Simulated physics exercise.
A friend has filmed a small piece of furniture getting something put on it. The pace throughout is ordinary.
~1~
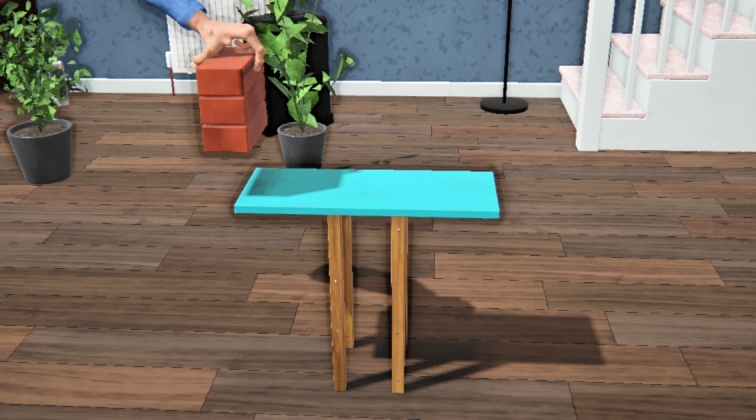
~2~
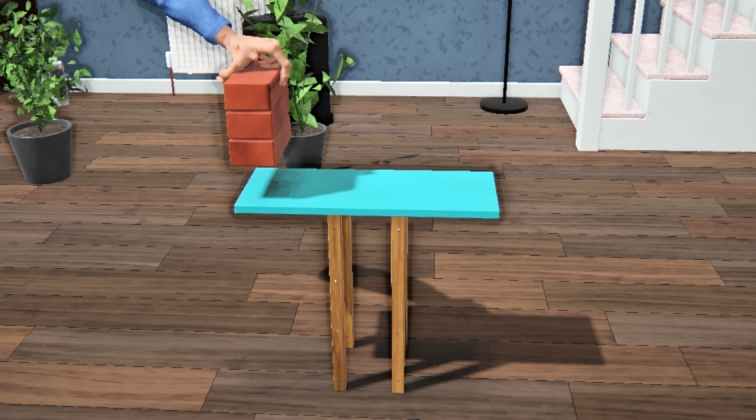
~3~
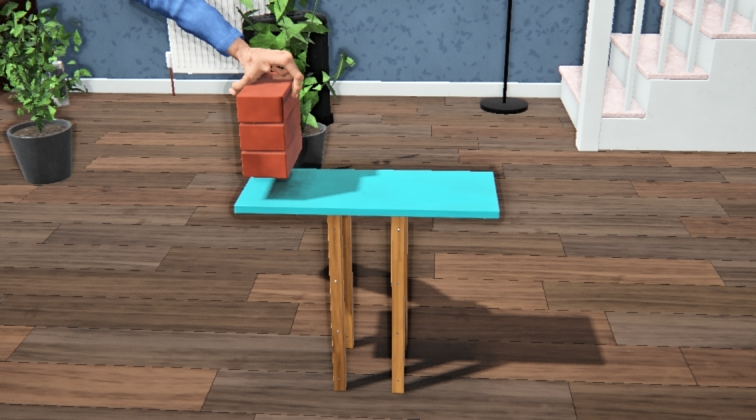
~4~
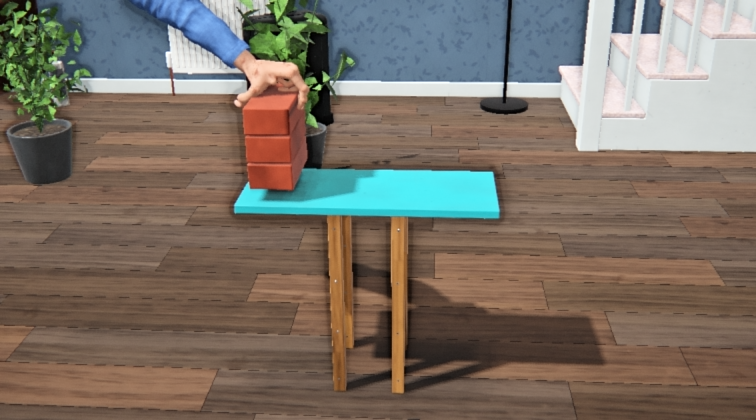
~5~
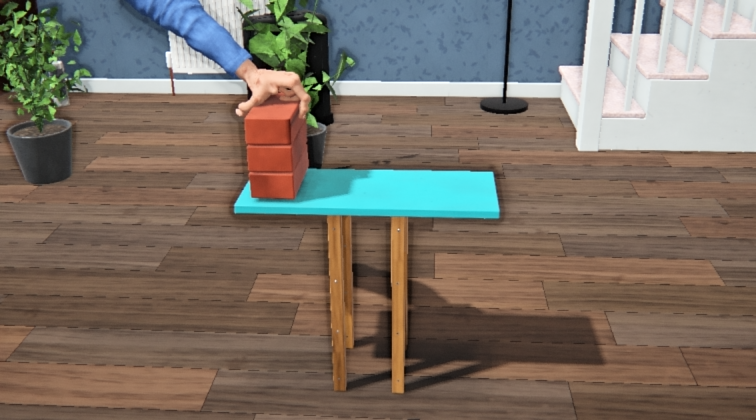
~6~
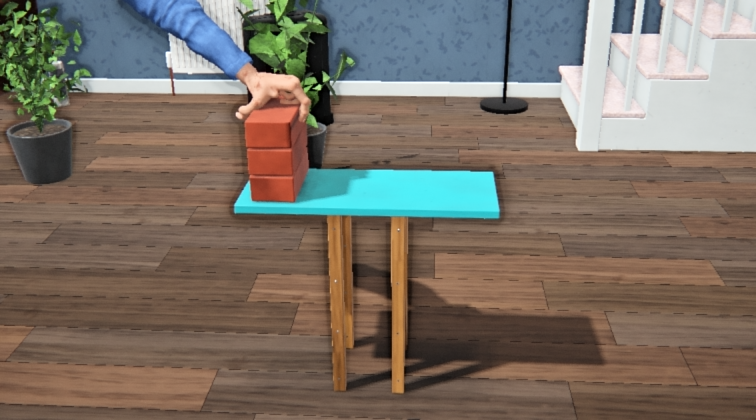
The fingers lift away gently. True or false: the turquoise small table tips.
True.
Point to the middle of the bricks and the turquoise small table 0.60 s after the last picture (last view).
The bricks at (166, 204), the turquoise small table at (262, 200).
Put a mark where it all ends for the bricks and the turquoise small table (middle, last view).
The bricks at (29, 339), the turquoise small table at (181, 269).
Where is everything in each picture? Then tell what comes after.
In the first picture, still on the way; turquoise small table (370, 192); bricks (234, 98).
In the second picture, still on the way; turquoise small table (370, 192); bricks (260, 112).
In the third picture, still on the way; turquoise small table (370, 192); bricks (271, 123).
In the fourth picture, still on the way; turquoise small table (370, 192); bricks (277, 135).
In the fifth picture, still on the way; turquoise small table (370, 192); bricks (278, 144).
In the sixth picture, in place, still held; turquoise small table (370, 192); bricks (279, 147).
Then, 0.60 s after the last picture, turquoise small table tipped 31° from how it was near (262, 200).
At rest, the turquoise small table overbalances, near (181, 269).
